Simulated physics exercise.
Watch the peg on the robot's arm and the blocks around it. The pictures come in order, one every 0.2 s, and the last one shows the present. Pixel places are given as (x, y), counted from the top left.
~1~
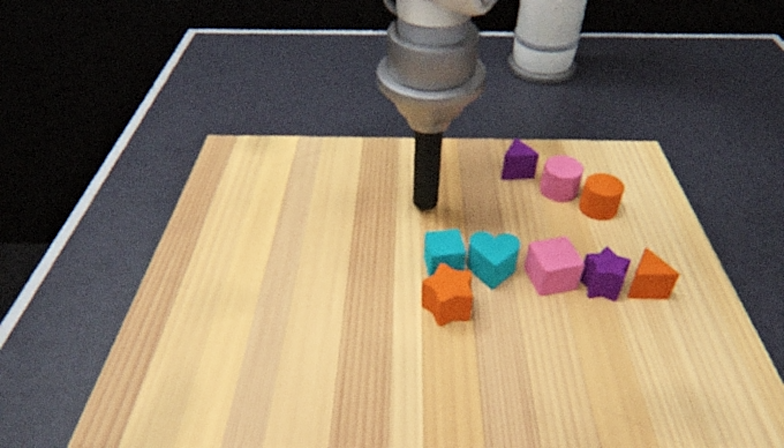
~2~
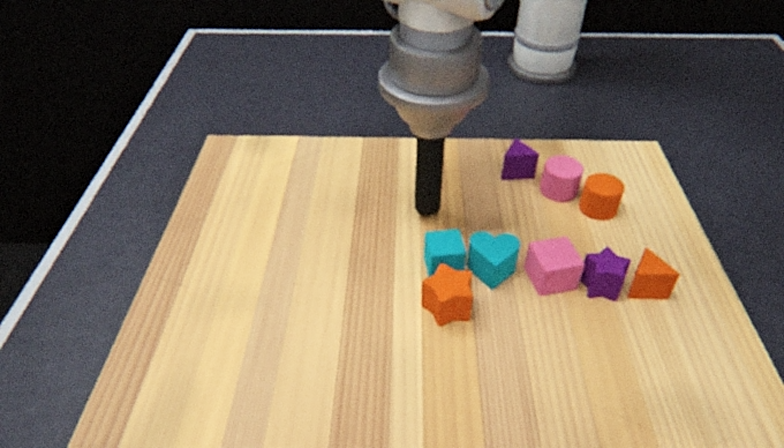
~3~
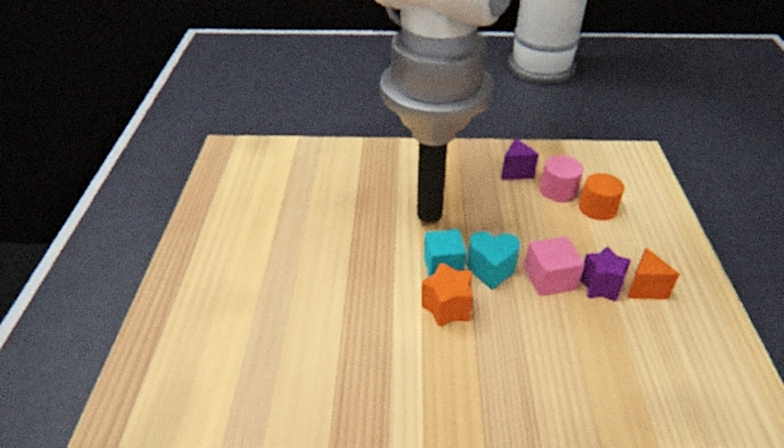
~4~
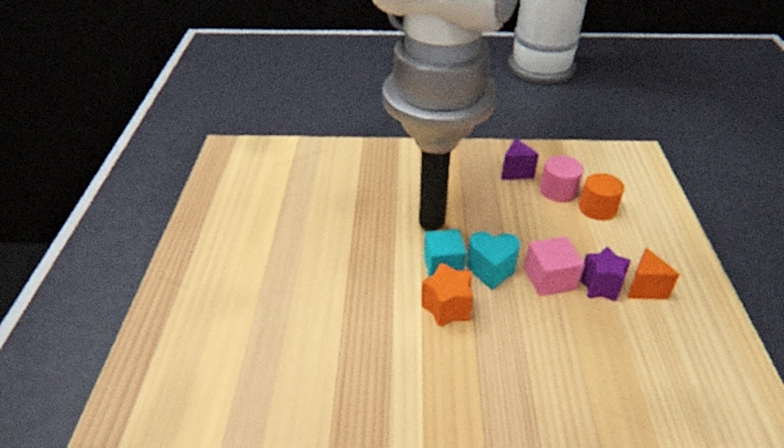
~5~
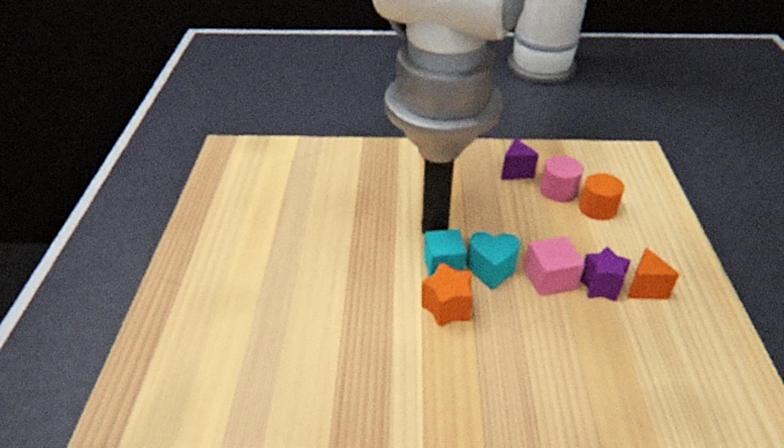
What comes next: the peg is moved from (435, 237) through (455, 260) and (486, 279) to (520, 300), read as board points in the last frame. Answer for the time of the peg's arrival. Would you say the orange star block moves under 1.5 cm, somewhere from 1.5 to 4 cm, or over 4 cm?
Between 1.5 and 4 cm.
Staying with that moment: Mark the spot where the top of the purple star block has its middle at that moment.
So, by the moment the path ends, you'll find the top centre of the purple star block at (636, 259).
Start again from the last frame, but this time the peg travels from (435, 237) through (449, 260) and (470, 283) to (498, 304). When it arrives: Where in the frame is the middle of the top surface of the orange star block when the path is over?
The middle of its upper face should be somewhere near (444, 316).
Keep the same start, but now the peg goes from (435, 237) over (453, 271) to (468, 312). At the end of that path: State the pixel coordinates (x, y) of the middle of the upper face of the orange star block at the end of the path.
It should be at about (446, 348).
What follows on the original path. One third of the way, peg (455, 254); turquoise square block (451, 258), turned 30° clockwise; orange star block (449, 289).
Two thirds of the way, peg (487, 273); turquoise square block (457, 266), turned 45° clockwise; orange star block (446, 297); turquoise heart-shaped block (531, 252), turned 45° anticlockwise; pink square block (572, 251), turned 20° clockwise; purple star block (616, 262).
At the end, peg (522, 293); turquoise square block (457, 266), turned 45° clockwise; orange star block (446, 297); turquoise heart-shaped block (561, 262), turned 75° anticlockwise; pink square block (591, 246); purple star block (636, 259), turned 40° clockwise.
